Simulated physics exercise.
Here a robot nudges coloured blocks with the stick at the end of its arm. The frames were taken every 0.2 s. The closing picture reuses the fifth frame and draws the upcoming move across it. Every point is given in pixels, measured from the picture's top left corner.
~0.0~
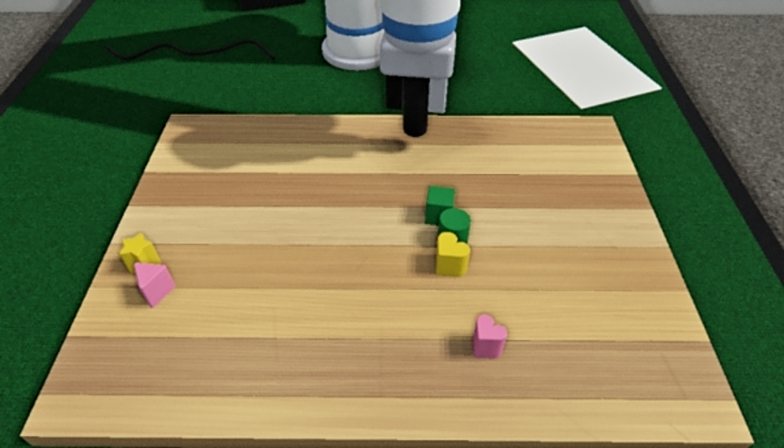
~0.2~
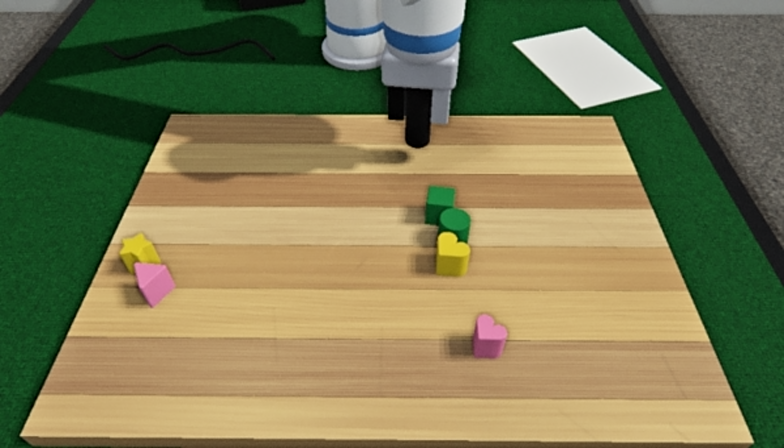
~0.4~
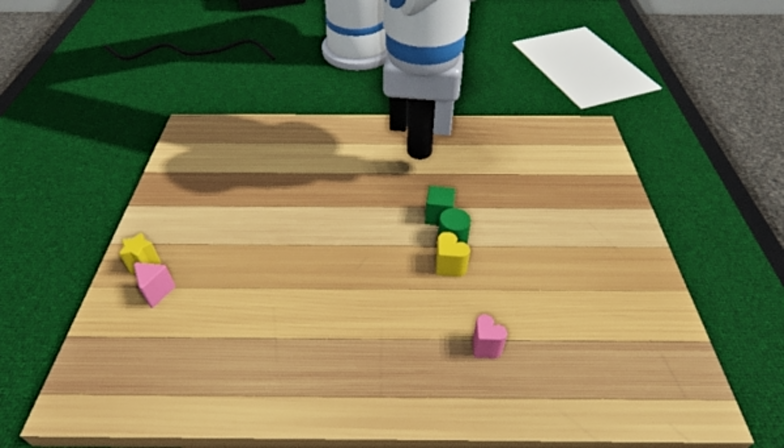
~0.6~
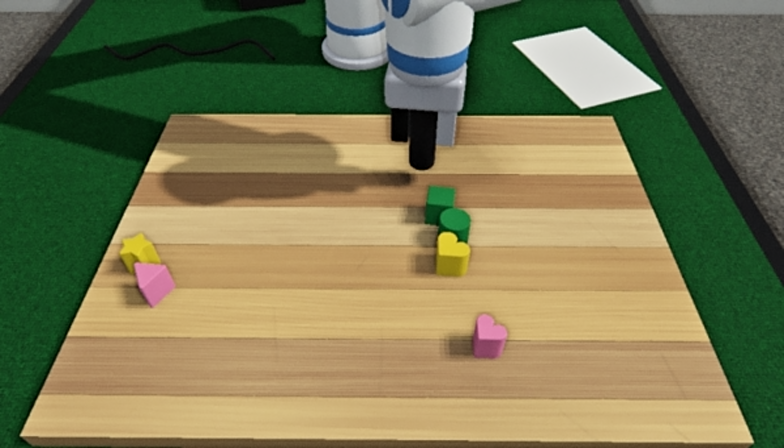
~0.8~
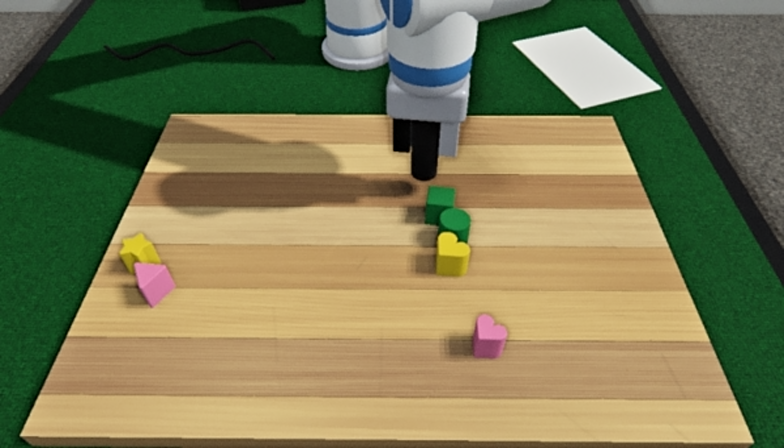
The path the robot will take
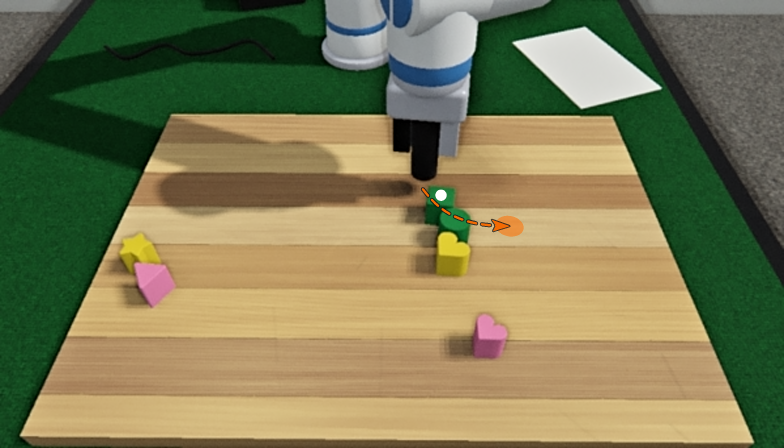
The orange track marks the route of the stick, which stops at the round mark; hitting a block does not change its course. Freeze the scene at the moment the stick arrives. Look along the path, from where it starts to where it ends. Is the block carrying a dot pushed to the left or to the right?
It slides rightward.
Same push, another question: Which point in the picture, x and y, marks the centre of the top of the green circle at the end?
So, by the moment the path ends, you'll find the top centre of the green circle at (479, 247).
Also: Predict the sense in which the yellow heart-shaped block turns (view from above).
Answer: With the clock.
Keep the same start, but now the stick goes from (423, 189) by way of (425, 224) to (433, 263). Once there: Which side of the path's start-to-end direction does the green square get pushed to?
Seen from start to end, it moves left.
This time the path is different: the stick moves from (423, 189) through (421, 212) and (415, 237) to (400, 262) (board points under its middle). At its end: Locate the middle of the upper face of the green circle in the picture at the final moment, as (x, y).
At roughly (473, 229).
The drawn path runs from (423, 189) over (443, 209) and (474, 223) to (509, 226); the dot is on the green square.
What follows on the original path. One third of the way, stick at (444, 194); green square at (455, 207), turned 25° anticlockwise; green circle at (466, 228).
Two thirds of the way, stick at (476, 207); green square at (482, 223); yellow heart-shaped block at (451, 251), turned 20° clockwise; green circle at (479, 246).
At the end, stick at (513, 211); green square at (485, 224); yellow heart-shaped block at (451, 251), turned 25° clockwise; green circle at (479, 247).
